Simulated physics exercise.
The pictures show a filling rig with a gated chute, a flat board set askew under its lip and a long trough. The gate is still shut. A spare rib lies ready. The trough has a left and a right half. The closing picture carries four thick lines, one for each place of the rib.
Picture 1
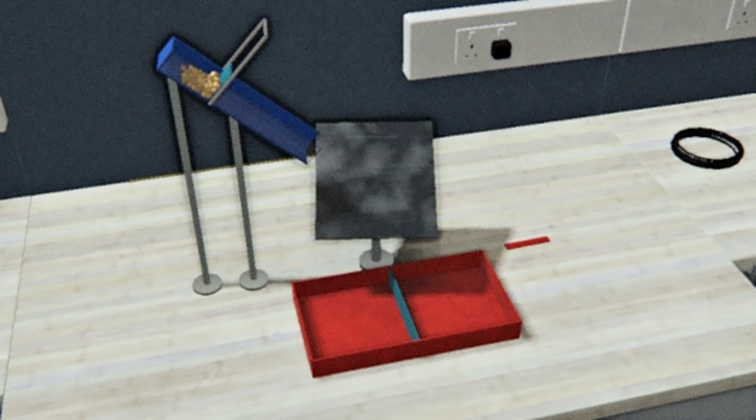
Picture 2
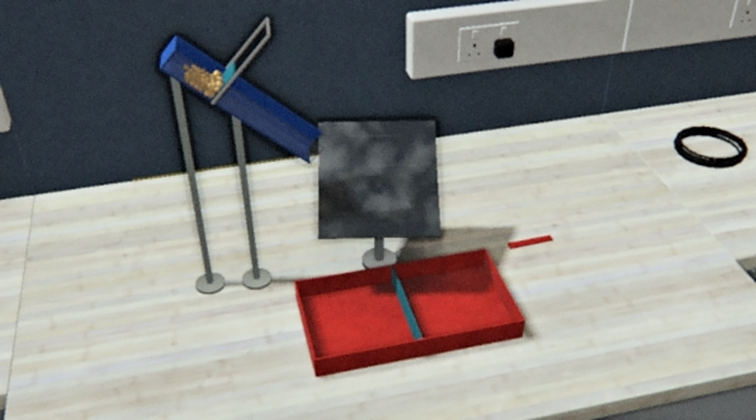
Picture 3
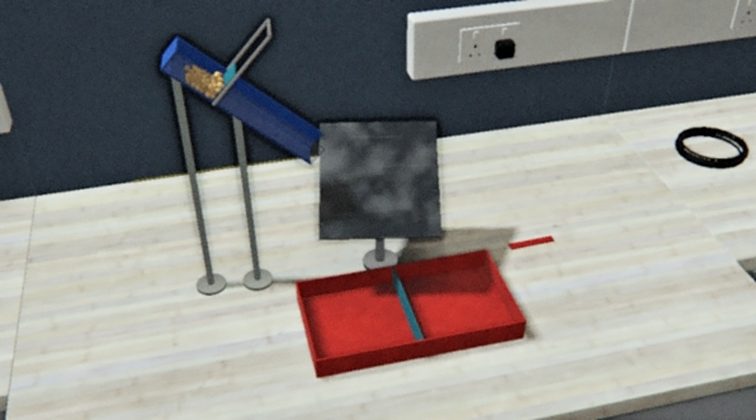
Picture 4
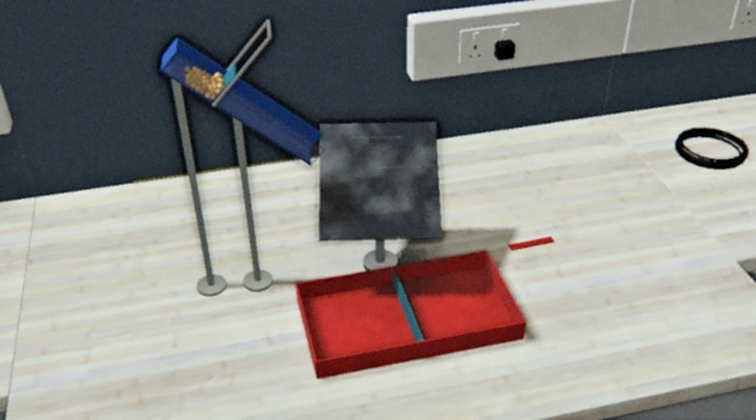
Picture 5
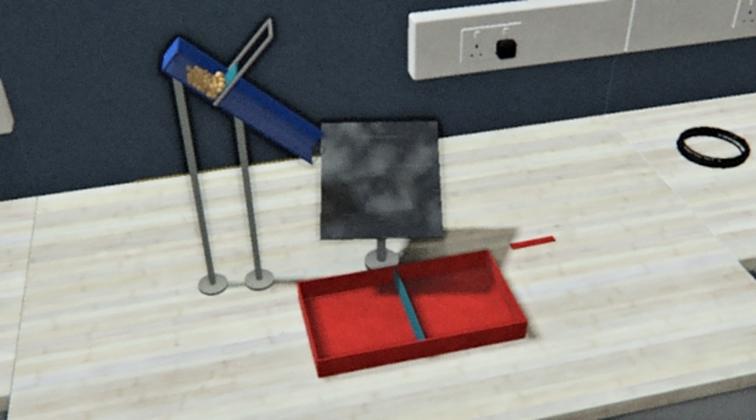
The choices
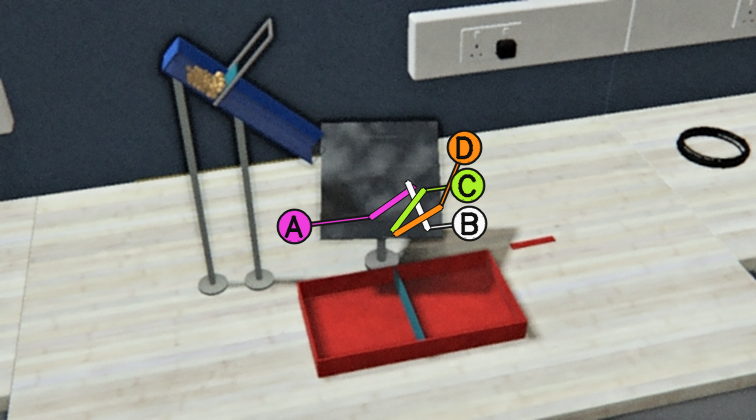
Nothing in the rig moved apart from a slight shift of the whole view; the dried chickpeas stayed behind the shut gate in the blue chute, above the dark tilted board and red divided trough.
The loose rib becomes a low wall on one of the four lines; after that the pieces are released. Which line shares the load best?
Line B.
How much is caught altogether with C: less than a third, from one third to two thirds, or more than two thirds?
It is more than two thirds.
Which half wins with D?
The left half.
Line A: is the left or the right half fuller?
The left half.
On the marked copy, line A from (413, 187) to (371, 216); line B from (408, 183) to (427, 228); line C from (423, 190) to (393, 229); line D from (439, 207) to (396, 233).
If A is chosen, of what is caught, the bulk in the left half, a small share in the right.
If B is chosen, of what is caught, close to a third in the left half, close to two thirds in the right.
If C is chosen, of what is caught, the bulk in the left half, a small share in the right.
If D is chosen, of what is caught, the bulk in the left half, a small share in the right.
